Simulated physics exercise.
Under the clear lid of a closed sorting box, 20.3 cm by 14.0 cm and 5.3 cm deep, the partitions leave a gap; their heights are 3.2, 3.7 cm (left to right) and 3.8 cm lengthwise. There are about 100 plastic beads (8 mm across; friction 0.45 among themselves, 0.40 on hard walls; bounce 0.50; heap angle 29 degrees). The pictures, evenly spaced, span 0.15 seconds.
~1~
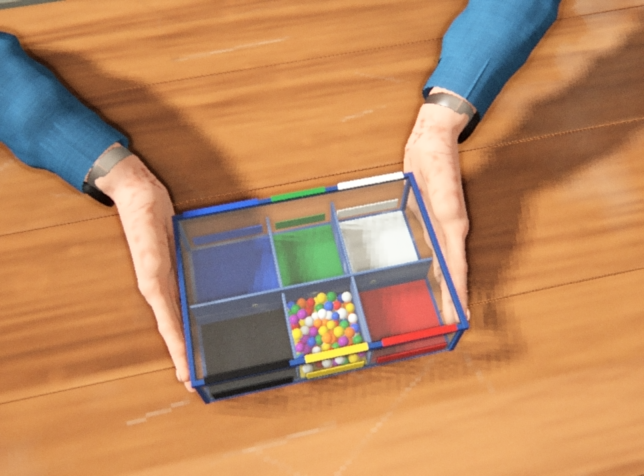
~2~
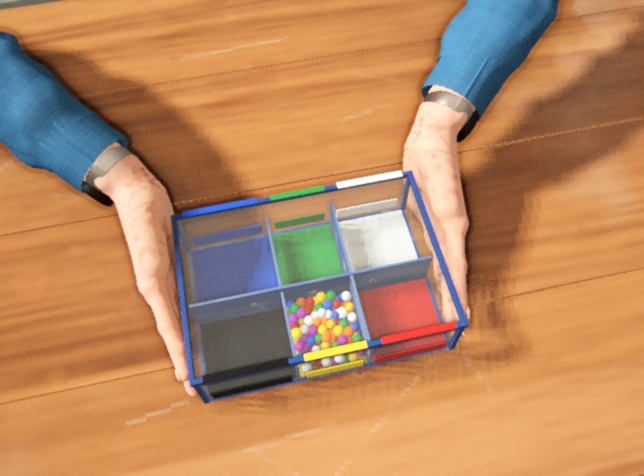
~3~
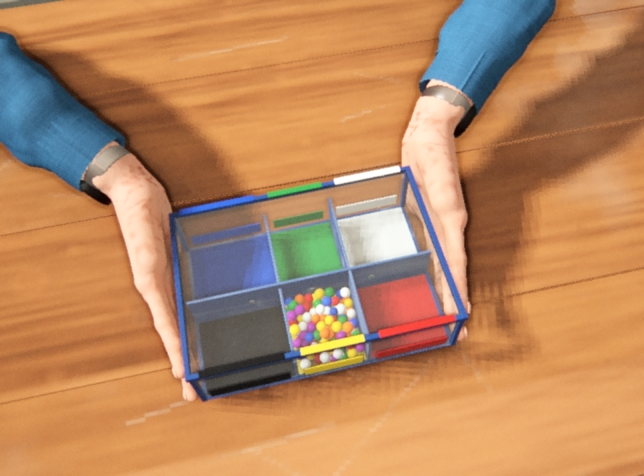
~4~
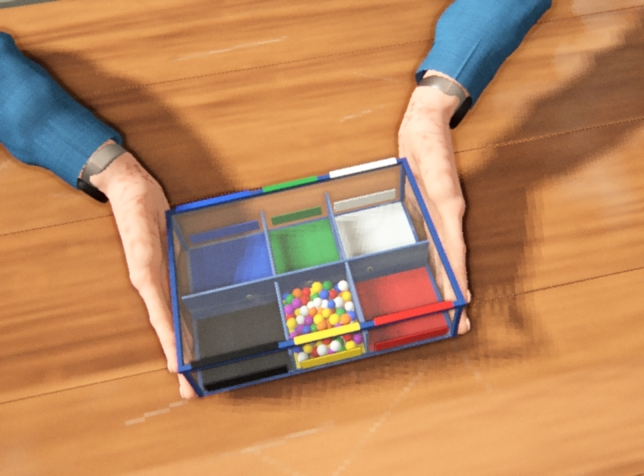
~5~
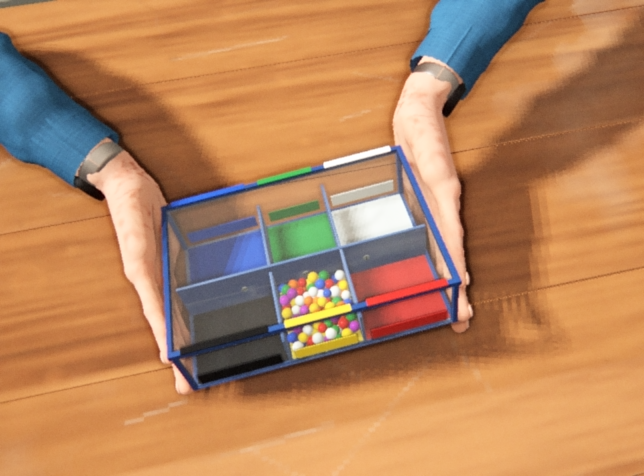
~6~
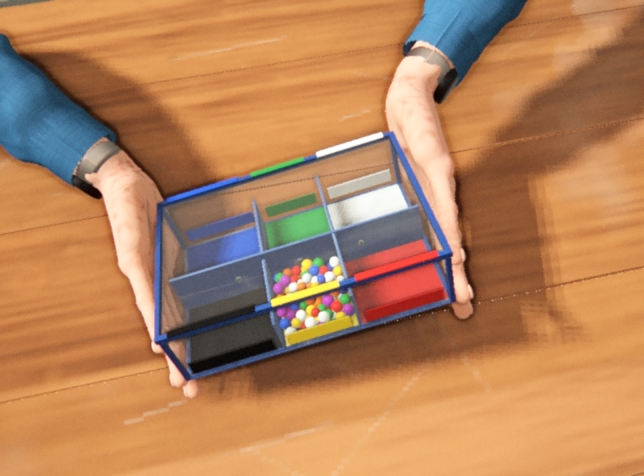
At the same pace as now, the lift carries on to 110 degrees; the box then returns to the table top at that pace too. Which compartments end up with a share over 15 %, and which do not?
Red not over, blue over, green not over, yellow over, white not over, black not over.
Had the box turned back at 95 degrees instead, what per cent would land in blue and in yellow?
Blue 40 %, yellow 40 %.
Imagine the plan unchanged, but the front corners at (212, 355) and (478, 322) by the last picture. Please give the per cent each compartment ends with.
Final shares: Red 50%, blue 0%, green 0%, yellow 45%, white 5%, black 0%.
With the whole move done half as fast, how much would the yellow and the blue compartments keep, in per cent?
Final split: Yellow = 20 %, blue = 75 %.
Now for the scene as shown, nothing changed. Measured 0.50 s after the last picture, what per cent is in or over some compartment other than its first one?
At that instant it's around 30 per cent.
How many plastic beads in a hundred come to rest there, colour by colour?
Red 0; blue 40; green 5; yellow 50; white 0; black 5 (in a hundred).
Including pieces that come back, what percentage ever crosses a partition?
About 50 per cent.
Then, 0.50 s after the last picture, tilt 109 degrees; blue 10 %, green 5 %, yellow 70 %, black 10 %.
Then, 0.83 s after the last picture, tilt 46 degrees; blue 40 %, green 5 %, yellow 50 %, black 5 %.
Then, 1.25 s after the last picture, tilt 0 degrees; blue 40 %, green 5 %, yellow 50 %, black 5 %.
In the end, red 0 %, blue 40 %, green 5 %, yellow 50 %, white 0 %, black 5 %.
